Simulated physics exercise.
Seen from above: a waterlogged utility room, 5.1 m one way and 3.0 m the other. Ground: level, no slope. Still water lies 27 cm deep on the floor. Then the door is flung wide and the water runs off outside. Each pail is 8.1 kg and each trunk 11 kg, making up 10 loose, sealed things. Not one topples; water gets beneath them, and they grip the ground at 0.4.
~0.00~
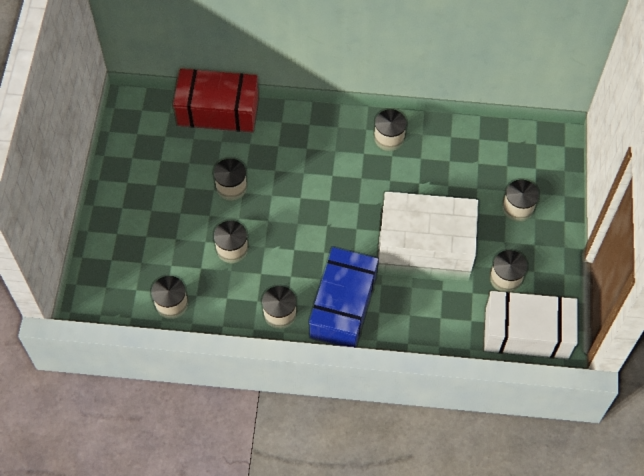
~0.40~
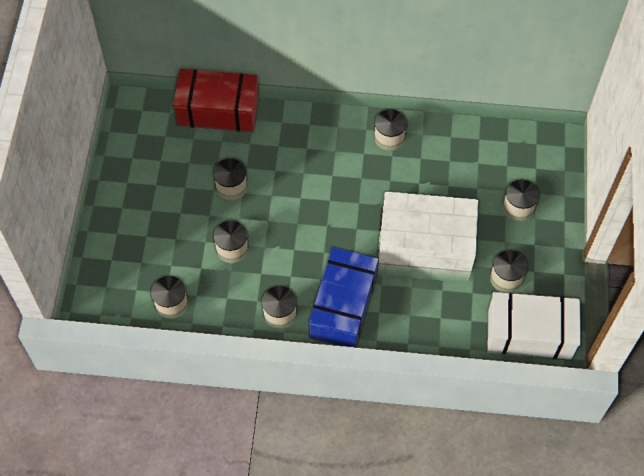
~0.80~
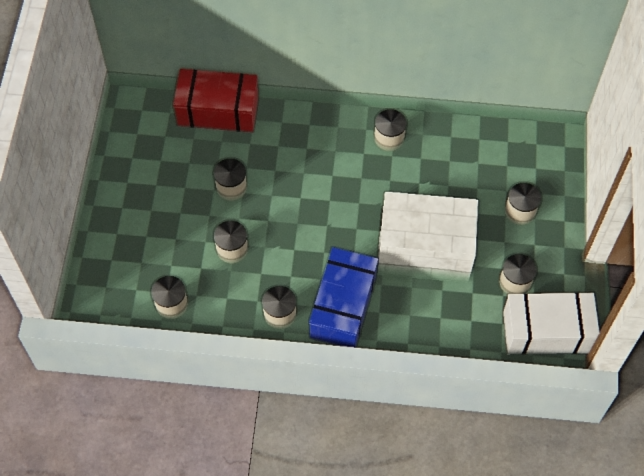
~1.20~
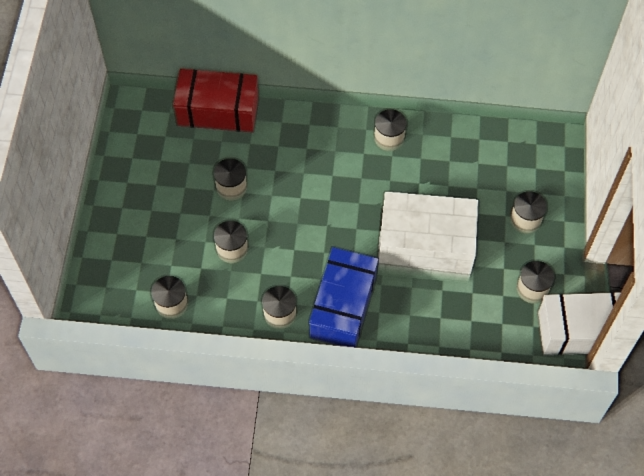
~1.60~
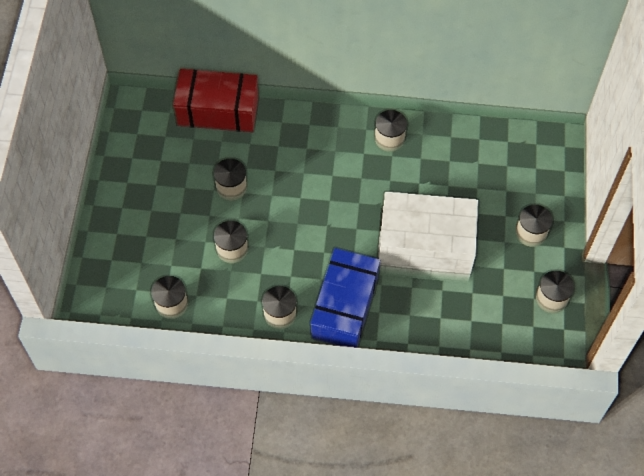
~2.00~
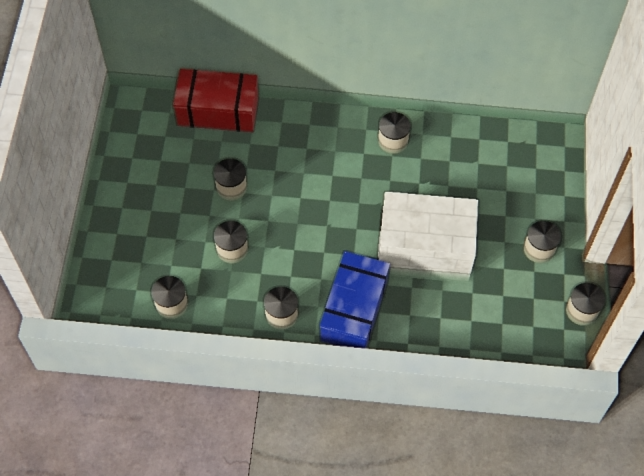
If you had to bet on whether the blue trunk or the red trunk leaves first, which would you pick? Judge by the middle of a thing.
I would pick the blue one.
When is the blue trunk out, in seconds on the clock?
That happens at about 7.5 s.
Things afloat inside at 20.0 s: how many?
At that moment it comes to 3.
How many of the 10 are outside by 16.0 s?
By that point, 6.
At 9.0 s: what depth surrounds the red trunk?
Close to 18 centimetres.
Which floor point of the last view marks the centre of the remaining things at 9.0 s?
Close to (360, 253).
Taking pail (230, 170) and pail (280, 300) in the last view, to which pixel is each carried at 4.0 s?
Approx. (259, 183); approx. (343, 318).
After 4.0 s the blue trunk is near (445, 295), 0.9 m from its start, afloat; the red trunk is near (237, 96), 0.2 m from its start, afloat; 3 of 10 are out; 7 afloat.
After 9.0 s the blue trunk has gone out (at 7.4 s); the red trunk is near (266, 104), 0.5 m from its start, afloat; 4 of 10 are out; 6 afloat.
After 16.0 s the blue trunk has gone out (at 7.4 s); the red trunk is near (338, 111), 1.3 m from its start, afloat; 6 of 10 are out; 4 afloat.
After 20.0 s the blue trunk has gone out (at 7.4 s); the red trunk is near (369, 117), 1.6 m from its start, afloat; 7 of 10 are out; 3 afloat.
